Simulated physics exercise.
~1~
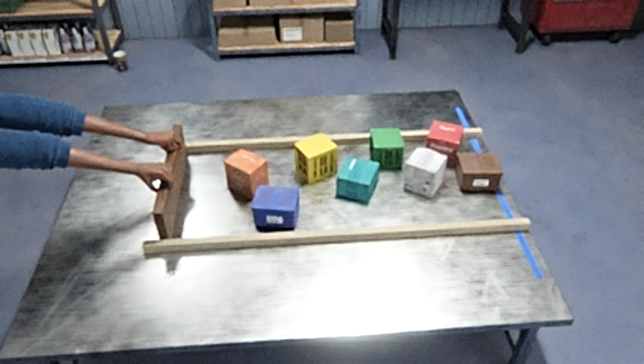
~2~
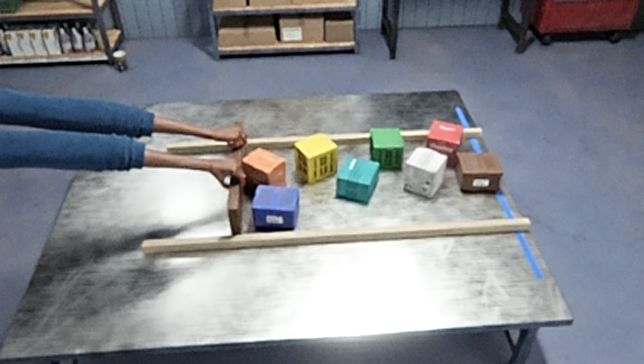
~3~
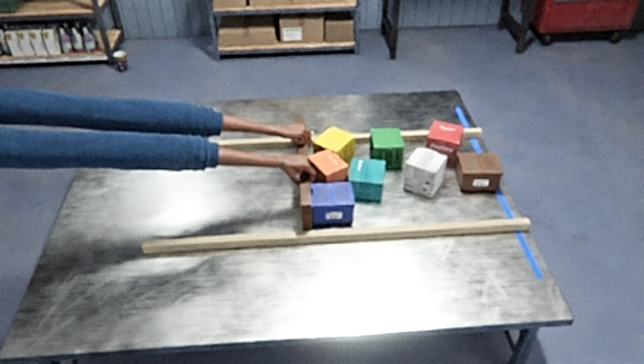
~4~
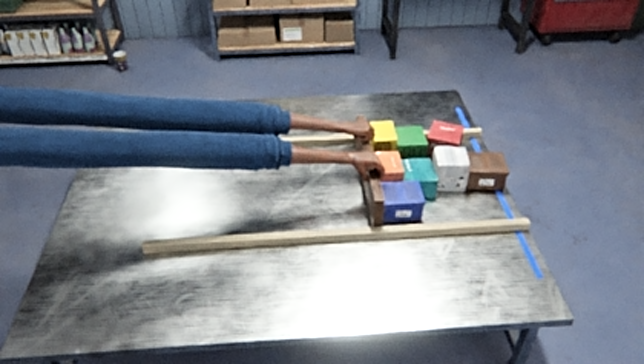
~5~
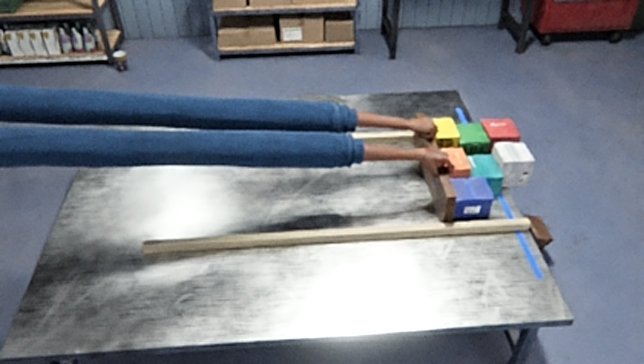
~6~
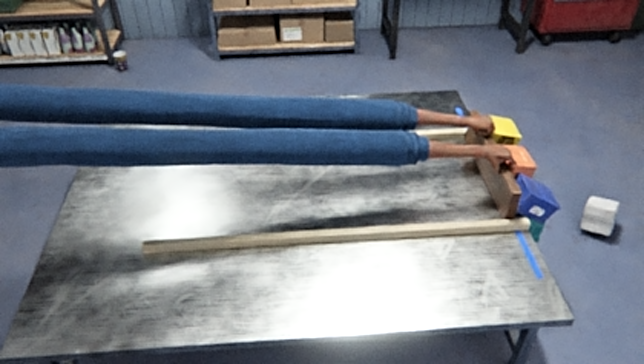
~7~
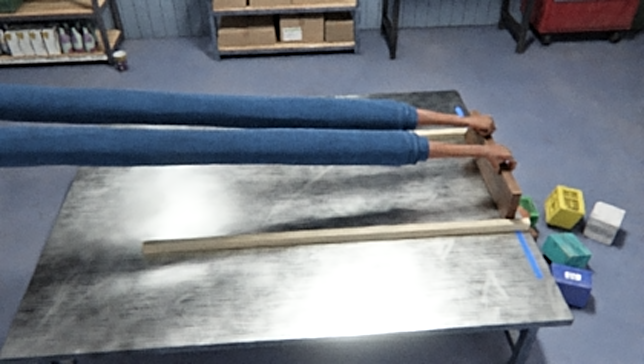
The clip shows two hands pushing an upright wooden plank rightward between rails across a table, gathering a cluster of colorful boxes and shoving them past a blue tape mark. The boxes go over the edge, and the plank stops there with none left on the table.
